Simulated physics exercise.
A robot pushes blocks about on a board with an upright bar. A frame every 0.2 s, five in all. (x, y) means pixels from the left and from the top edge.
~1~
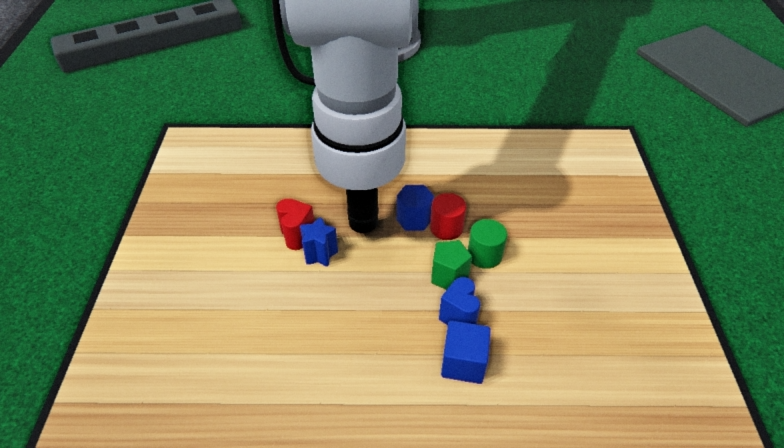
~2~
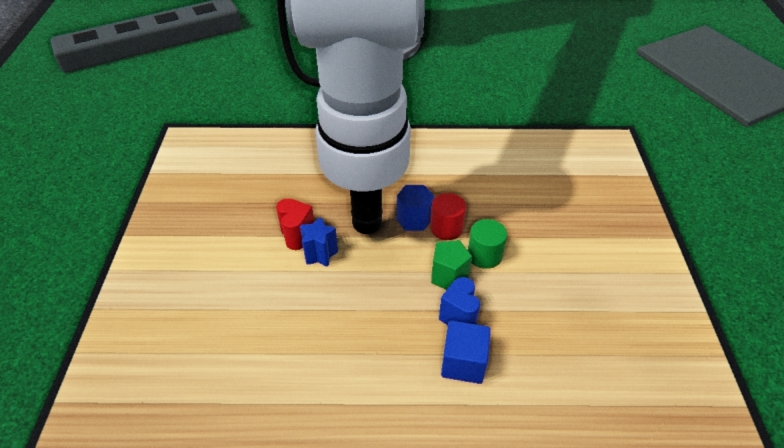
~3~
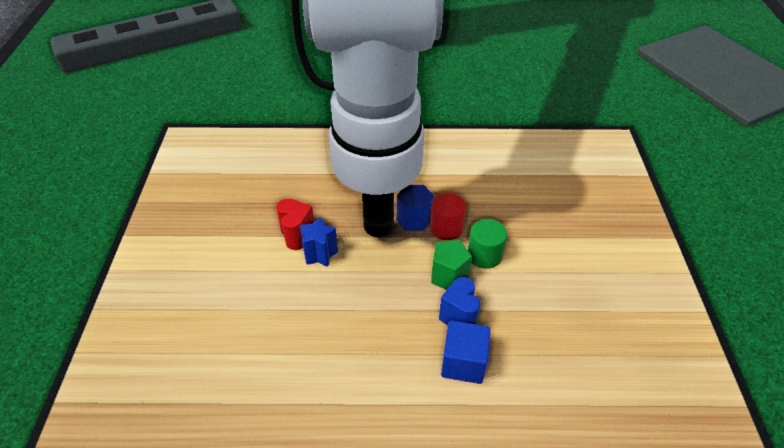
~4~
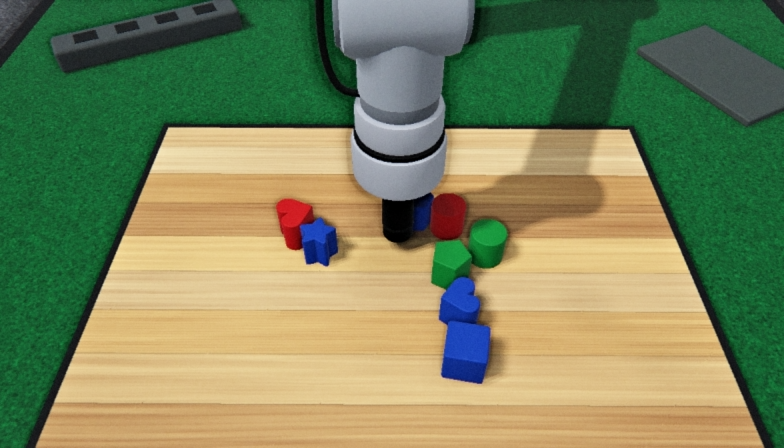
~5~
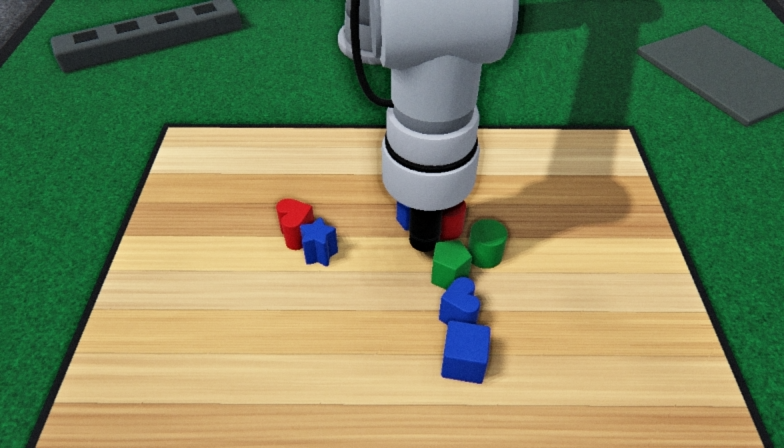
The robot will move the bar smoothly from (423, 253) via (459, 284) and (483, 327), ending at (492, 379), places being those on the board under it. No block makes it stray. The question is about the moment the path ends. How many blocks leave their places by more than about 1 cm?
That's three or more.
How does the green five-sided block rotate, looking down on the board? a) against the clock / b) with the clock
I choose a.
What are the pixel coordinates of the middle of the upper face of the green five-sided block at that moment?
I'd expect the centre of its top face to be at (522, 296).
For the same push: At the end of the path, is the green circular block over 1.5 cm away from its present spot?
That would be a no.
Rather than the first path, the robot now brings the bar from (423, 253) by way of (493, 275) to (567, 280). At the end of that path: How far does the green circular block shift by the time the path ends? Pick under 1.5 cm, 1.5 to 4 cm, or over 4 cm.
Displacement: 1.5 to 4 cm.
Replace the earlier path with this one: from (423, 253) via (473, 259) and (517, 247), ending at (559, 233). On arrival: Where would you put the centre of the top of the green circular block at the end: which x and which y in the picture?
At roughly (600, 217).
On the path given first. One third of the way, bar at (461, 274); green five-sided block at (494, 278), turned 30° anticlockwise; blue heart block at (474, 305), turned 65° clockwise.
Two thirds of the way, bar at (486, 317); green five-sided block at (522, 296), turned 95° anticlockwise; blue heart block at (482, 335), turned 85° clockwise; blue square block at (465, 370).
At the end, bar at (495, 369); red circular block still; green five-sided block at (522, 296), turned 95° anticlockwise; blue heart block at (486, 391), turned 95° clockwise; blue square block at (452, 422), turned 40° clockwise; green circular block still.
